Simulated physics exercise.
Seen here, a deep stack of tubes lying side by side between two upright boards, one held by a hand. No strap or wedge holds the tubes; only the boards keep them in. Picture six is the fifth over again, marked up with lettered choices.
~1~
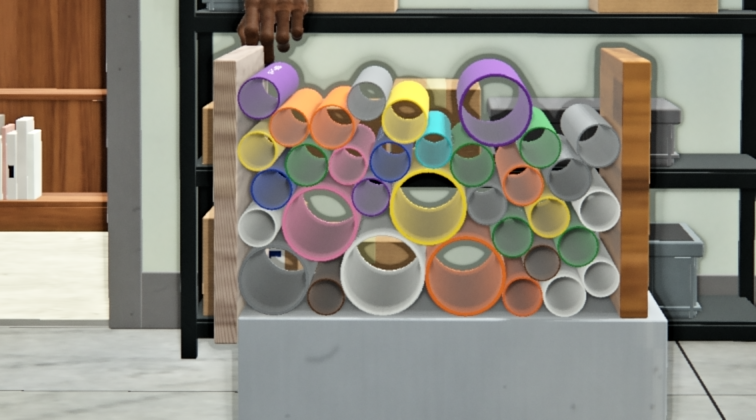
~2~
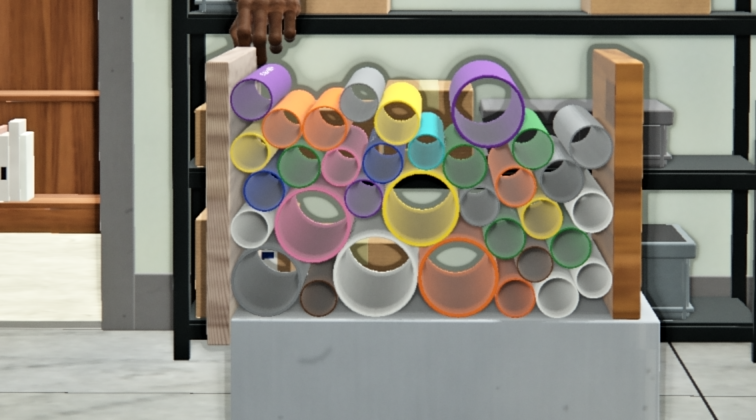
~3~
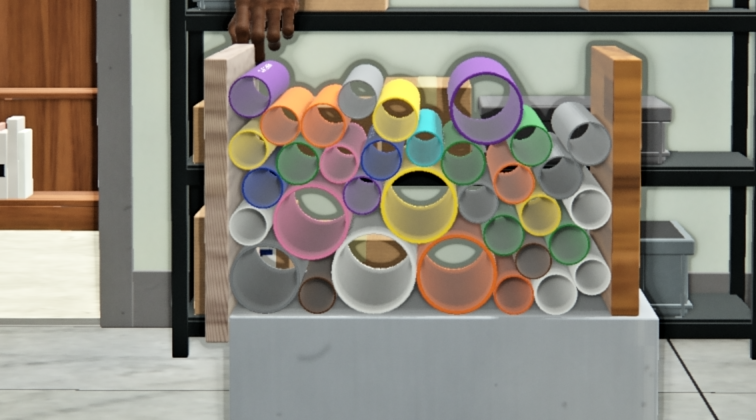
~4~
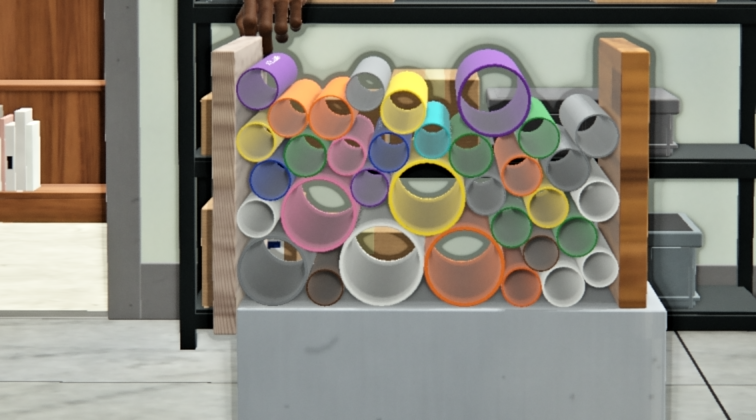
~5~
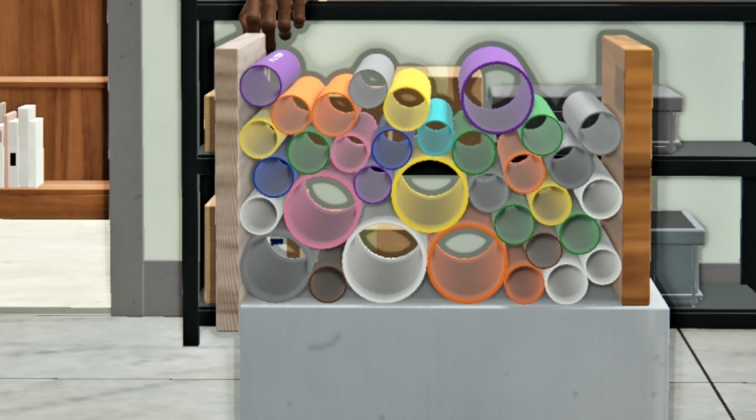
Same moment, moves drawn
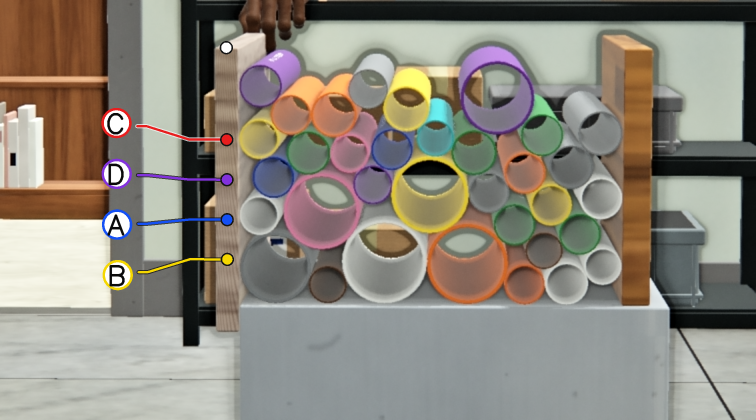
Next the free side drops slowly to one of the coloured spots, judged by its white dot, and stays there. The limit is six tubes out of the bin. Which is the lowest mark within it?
No lower than A.
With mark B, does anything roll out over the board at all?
Yes, at B.
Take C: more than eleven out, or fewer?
Fewer than eleven.
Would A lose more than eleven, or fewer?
Fewer than eleven.
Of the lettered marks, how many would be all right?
Three of them.
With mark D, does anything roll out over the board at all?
At D: Yes.
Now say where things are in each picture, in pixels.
In the first picture, side board (243, 182); a grey tube (273, 280); a white tube (564, 295).
In the second picture, a white tube (557, 297); a white tube (594, 279).
In the third picture, a grey tube (478, 203); a pink tube (339, 164).
In the fourth picture, a grey tube (568, 170); a yellow tube (403, 111).
In the fifth picture, side board (245, 170); a grey tube (275, 268); a white tube (566, 283).
On the marked copy, A at (227, 220); B at (227, 260); C at (227, 140); D at (227, 179); the white dot at (226, 47).
Taking A. A third of the way, top of the board (239, 129).
Two thirds of the way, top of the board (239, 218).
When it is over, top of the board (239, 219), six out over the board.
As for the rest, B seven out over the board; C one out over the board; D three out over the board.
